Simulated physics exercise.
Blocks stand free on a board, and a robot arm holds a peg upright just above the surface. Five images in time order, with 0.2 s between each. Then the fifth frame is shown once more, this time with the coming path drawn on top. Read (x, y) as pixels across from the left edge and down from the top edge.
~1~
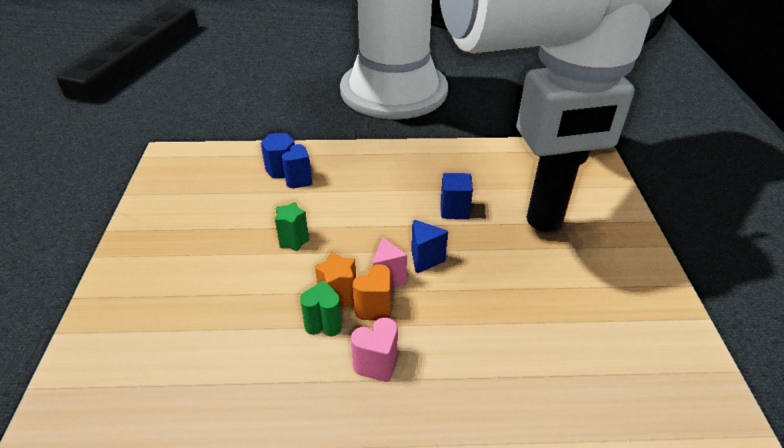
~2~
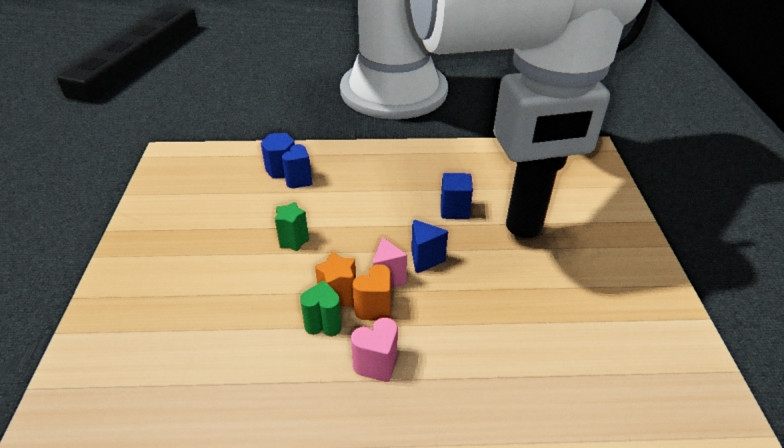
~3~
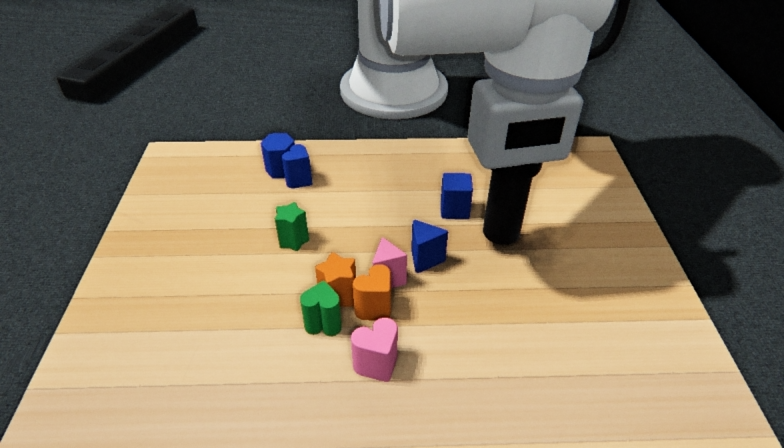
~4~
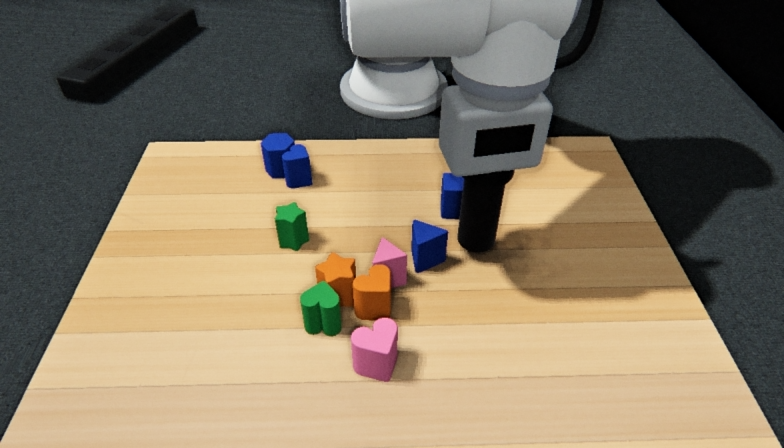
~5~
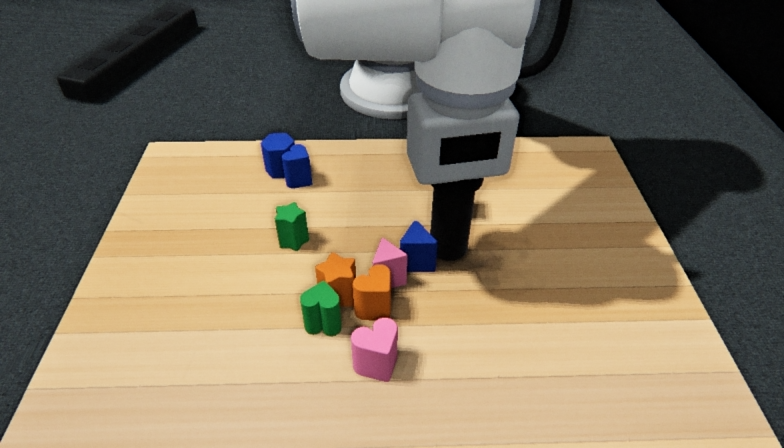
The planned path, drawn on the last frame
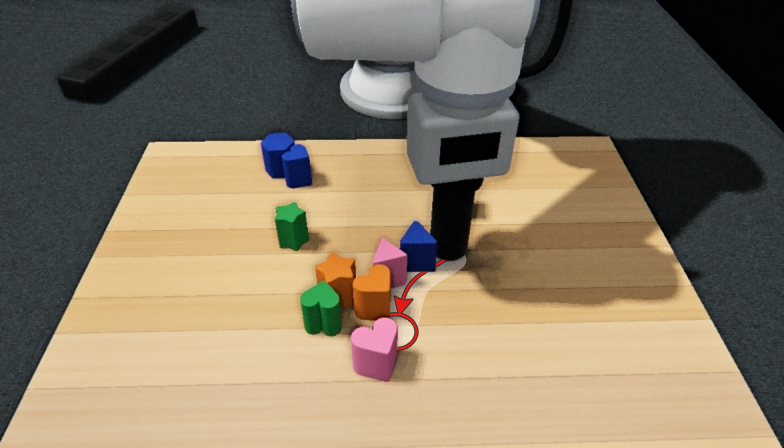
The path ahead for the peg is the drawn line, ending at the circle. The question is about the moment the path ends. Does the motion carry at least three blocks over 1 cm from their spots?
Short answer: Yes.
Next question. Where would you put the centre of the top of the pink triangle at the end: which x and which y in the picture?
That would be at about pixel (366, 255).
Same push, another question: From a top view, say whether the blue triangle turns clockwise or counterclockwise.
Clockwise, from overhead.
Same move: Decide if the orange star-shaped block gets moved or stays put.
At the end of the path, it will still be in place.
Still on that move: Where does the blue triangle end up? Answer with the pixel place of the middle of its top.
If I read the scene right, the answer is (382, 241).
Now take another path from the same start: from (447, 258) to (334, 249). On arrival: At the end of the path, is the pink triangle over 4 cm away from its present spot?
Going by the path, no.
The drawn path runs from (447, 258) through (420, 275) and (403, 300) to (395, 331).
On the path given first. One third of the way, peg at (420, 265); pink triangle at (374, 254); blue triangle at (389, 240), turned 40° clockwise.
Two thirds of the way, peg at (403, 290); orange heart-shaped block at (367, 282); pink triangle at (366, 255); blue triangle at (382, 241), turned 50° clockwise.
At the end, peg at (395, 321); orange star-shaped block not moved; orange heart-shaped block at (360, 285); pink heart-shaped block not moved; pink triangle at (366, 255); blue triangle at (382, 241), turned 50° clockwise.
